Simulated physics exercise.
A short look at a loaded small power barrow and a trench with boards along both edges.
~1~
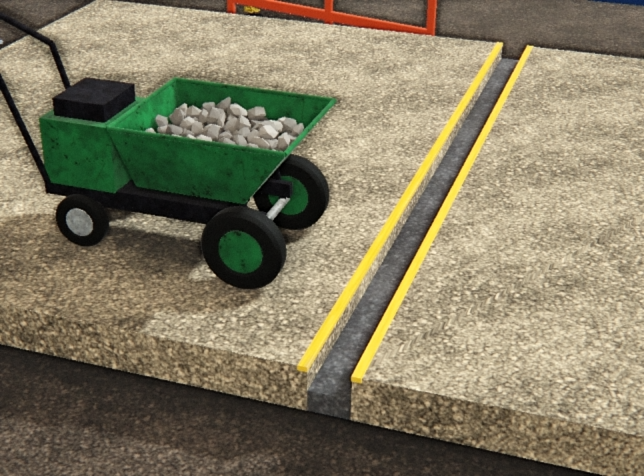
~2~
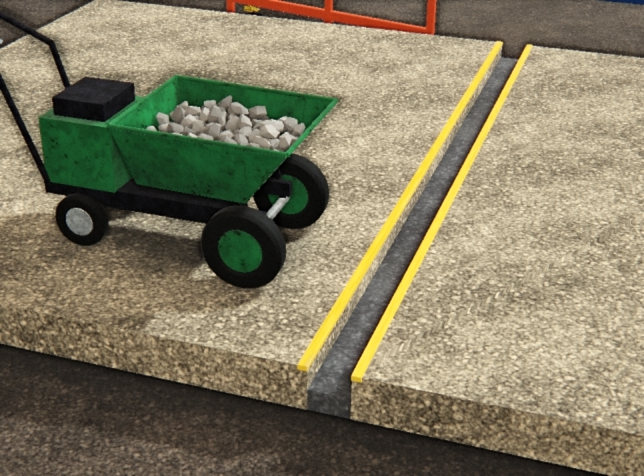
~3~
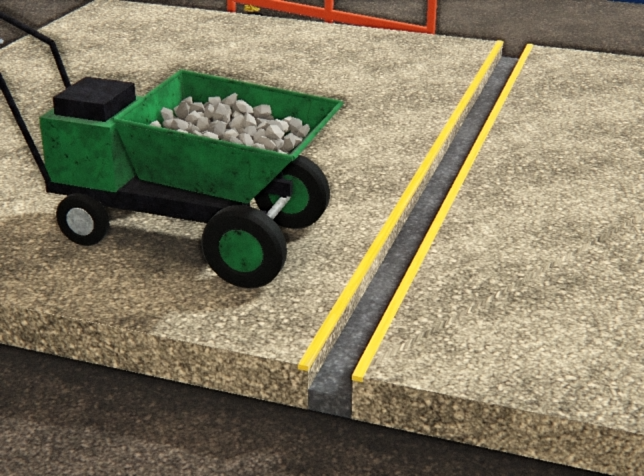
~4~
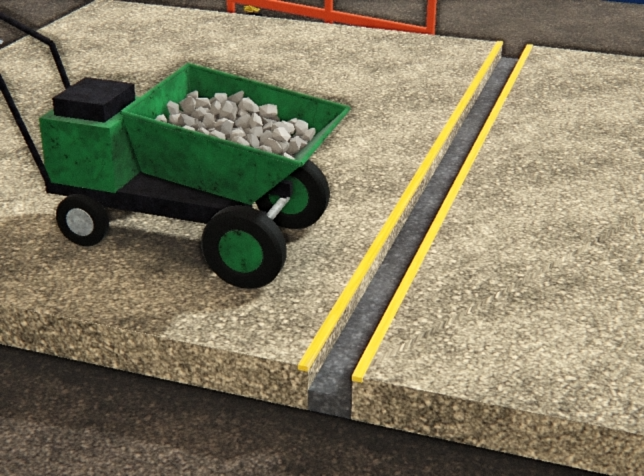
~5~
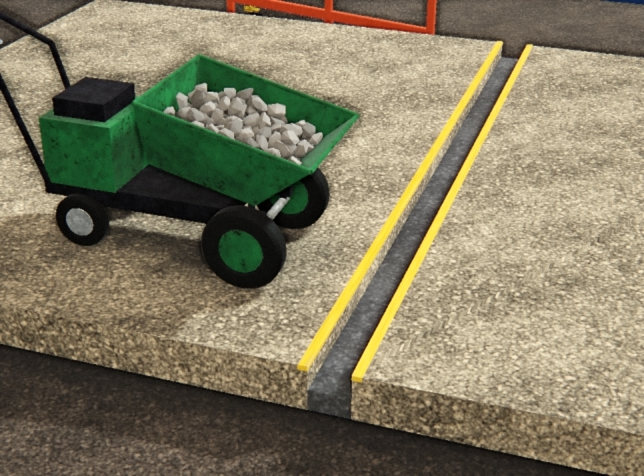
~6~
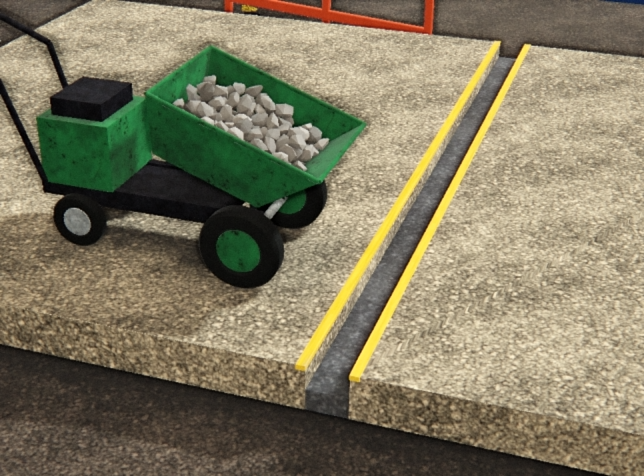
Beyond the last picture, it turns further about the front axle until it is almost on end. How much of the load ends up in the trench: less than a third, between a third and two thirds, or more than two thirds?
To my eye, the trench share runs one to two thirds.
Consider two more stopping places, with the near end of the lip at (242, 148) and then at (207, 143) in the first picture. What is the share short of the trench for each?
20 % for the first, 40 % for the second.
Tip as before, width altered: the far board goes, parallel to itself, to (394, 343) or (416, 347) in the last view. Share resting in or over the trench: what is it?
The first case gives around 60 percent, and the second around 90 percent.
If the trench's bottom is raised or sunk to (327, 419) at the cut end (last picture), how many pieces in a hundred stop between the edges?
I'd guess close to 60 percent.
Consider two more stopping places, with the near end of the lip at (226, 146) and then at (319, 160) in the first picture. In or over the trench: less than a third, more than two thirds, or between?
First between a third and two thirds, then under a third.
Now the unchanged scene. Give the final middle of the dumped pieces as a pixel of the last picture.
Centre at rest, last view: Approx. (405, 269).
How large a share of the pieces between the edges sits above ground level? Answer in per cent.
I'd put it near 35 in a hundred.
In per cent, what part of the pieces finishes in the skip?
Roughly 10 per cent of the load.
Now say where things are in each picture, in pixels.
The first frame shows lip of the skip (285, 155), level; top of the load (212, 131), broken stones; first edge of the trench (324, 330); far edge (376, 340), the trench under half as wide as the skip, and about half as deep as wide.
The second frame shows lip of the skip (287, 155), tipped barely; top of the load (213, 129).
The third frame shows lip of the skip (293, 158), tipped barely; top of the load (218, 127).
The fourth frame shows lip of the skip (300, 164), tipped a little; top of the load (209, 122).
The fifth frame shows lip of the skip (310, 172), tipped a little; top of the load (200, 119).
The sixth frame shows lip of the skip (319, 182), tipped clearly; top of the load (217, 104); first edge of the trench (322, 329); far edge (374, 339).
Just after the last frame, skip tipped steeply; every one in the skip.
A moment on, skip tipped steeply; almost all in the skip; about a tenth in or heaped over the trench; just a few beyond it; just a few falling.
Further on, skip tipped right over; roughly a quarter in the skip; roughly a third in or heaped over the trench; roughly half beyond it.
When it is over, skip tipped right over; about a tenth in the skip; roughly half in or heaped over the trench; roughly half beyond it.
